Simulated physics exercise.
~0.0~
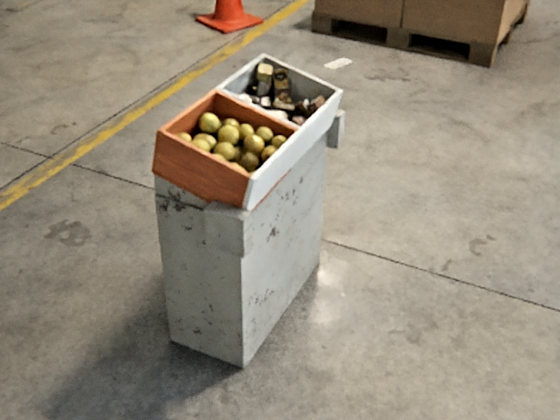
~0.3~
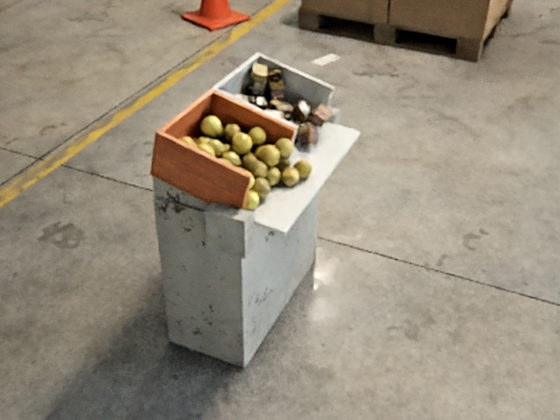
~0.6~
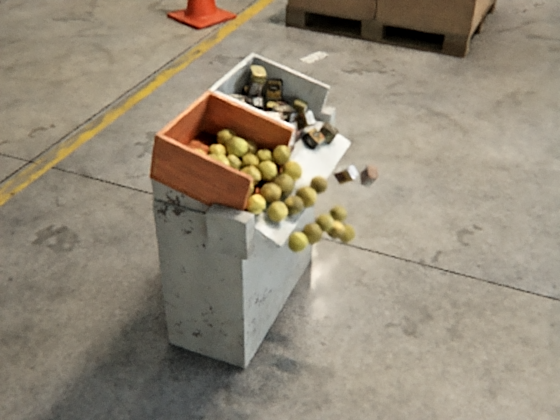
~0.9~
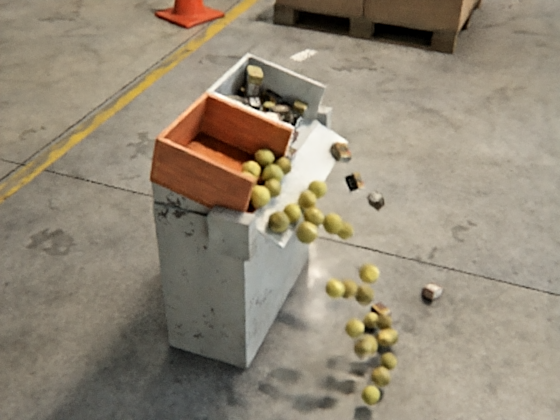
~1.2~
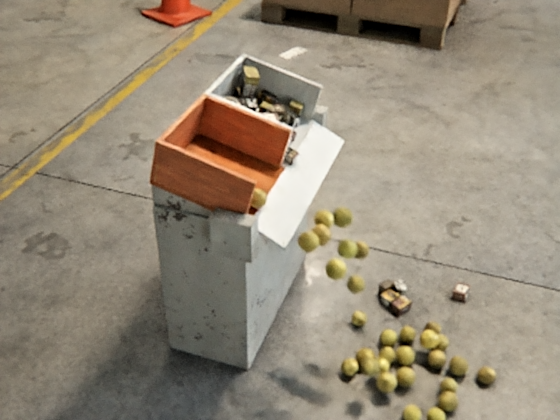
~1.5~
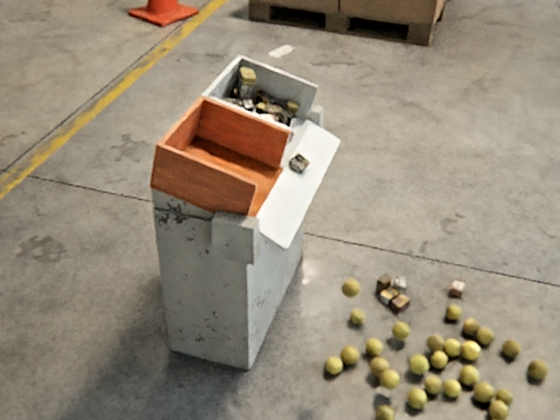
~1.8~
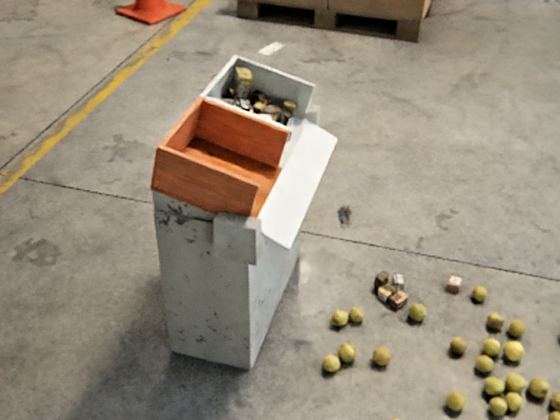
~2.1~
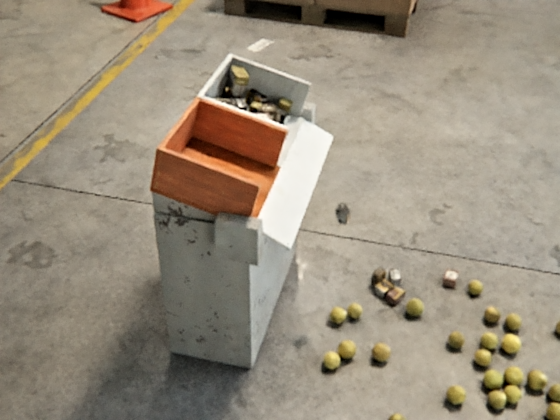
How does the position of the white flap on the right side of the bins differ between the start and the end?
At the start the flap leans up against the right side of the bins, holding the load in. By the end it is lowered onto its side, sloping down to the right and leaving that side open.
